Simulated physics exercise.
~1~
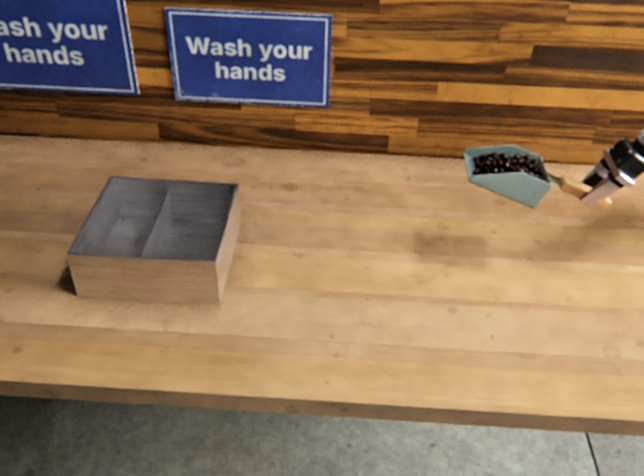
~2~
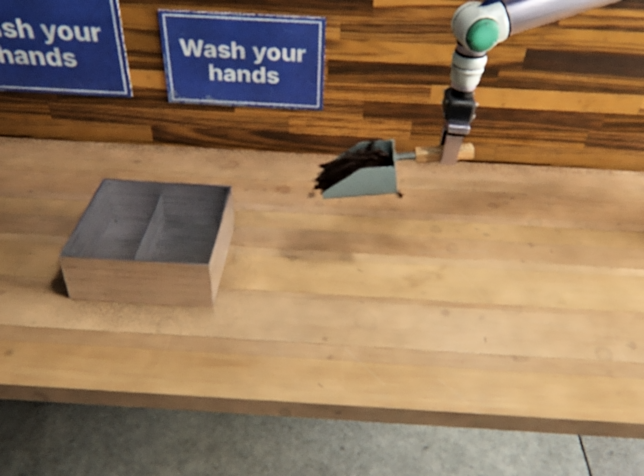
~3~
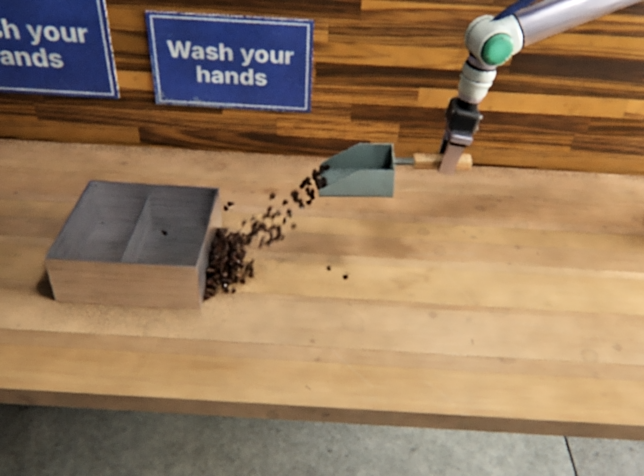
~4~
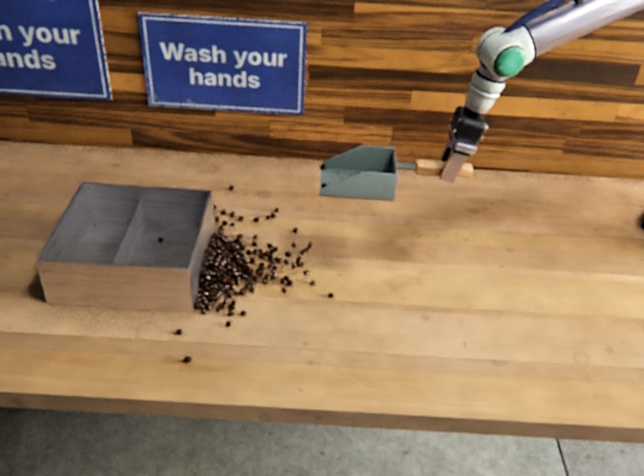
The clip opens on a wooden table with a divided box at left, two blue signs reading "Wash your hands" behind it, and a robot arm holding a scoop of dark beans at right. The arm swings the scoop left toward the box, tipping it as the beans surge to its front edge. The beans then fly out leftward in a stream, falling short and piling against the box's right side, while the scoop levels off. They scatter across the table, and the clip ends with the scoop nearly empty and just one bean visible inside the box.
